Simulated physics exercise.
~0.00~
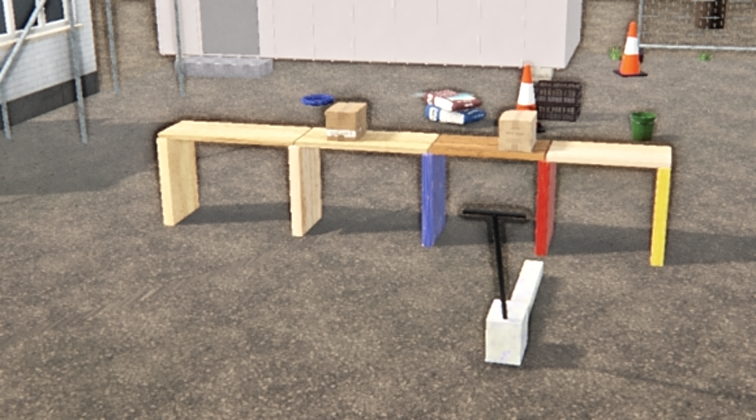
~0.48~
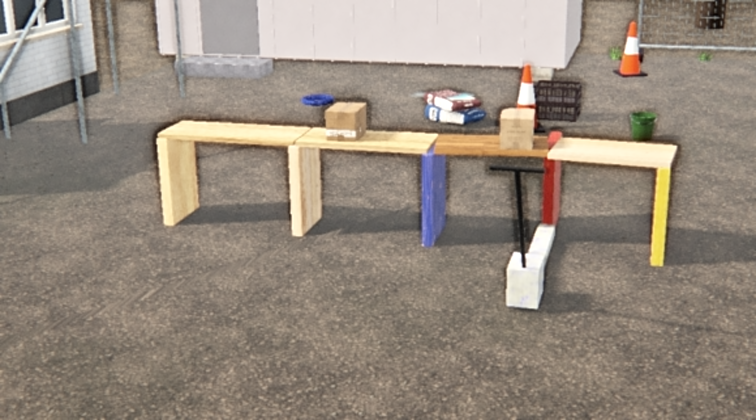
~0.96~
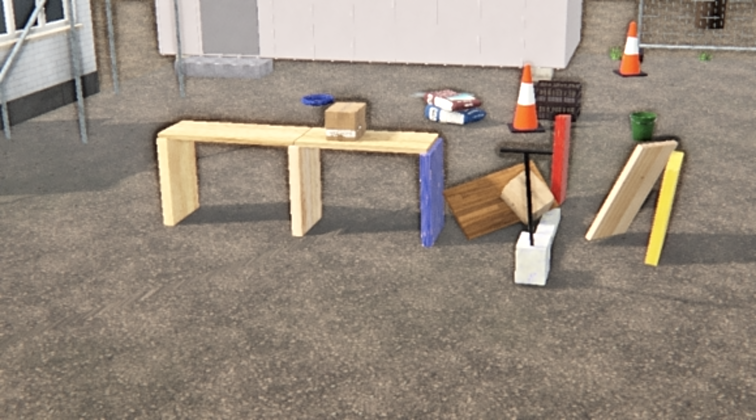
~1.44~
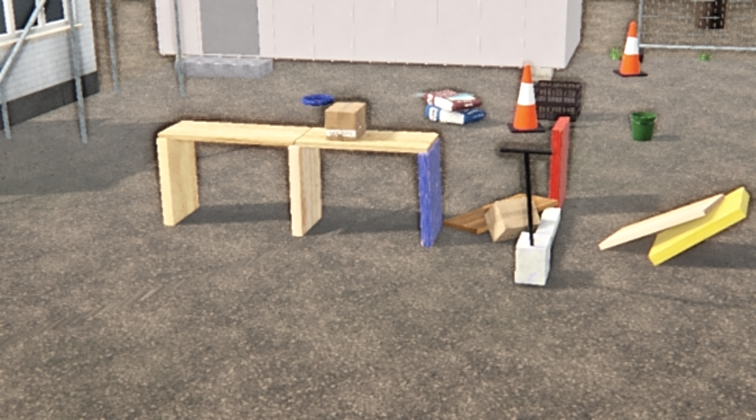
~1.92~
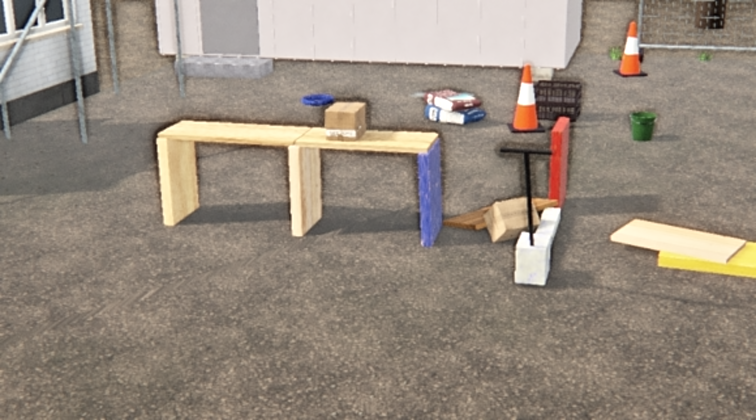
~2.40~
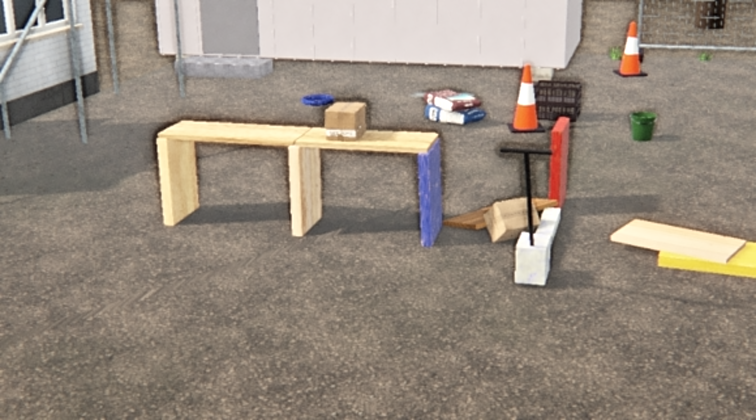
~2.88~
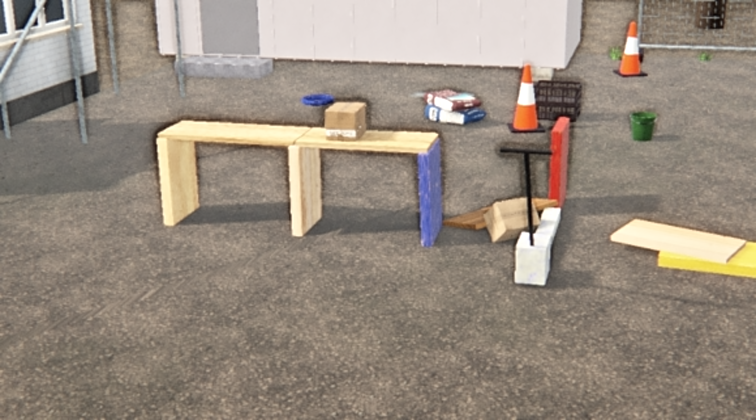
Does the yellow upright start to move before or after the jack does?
It starts after the jack. The jack is already pushing in at the red upright while the yellow upright still stands in place, and the yellow one topples only later.
Right half of a makeshift board shelf collapsing as a jack shoves the red upright back, yellow one toppling flat, red standing.
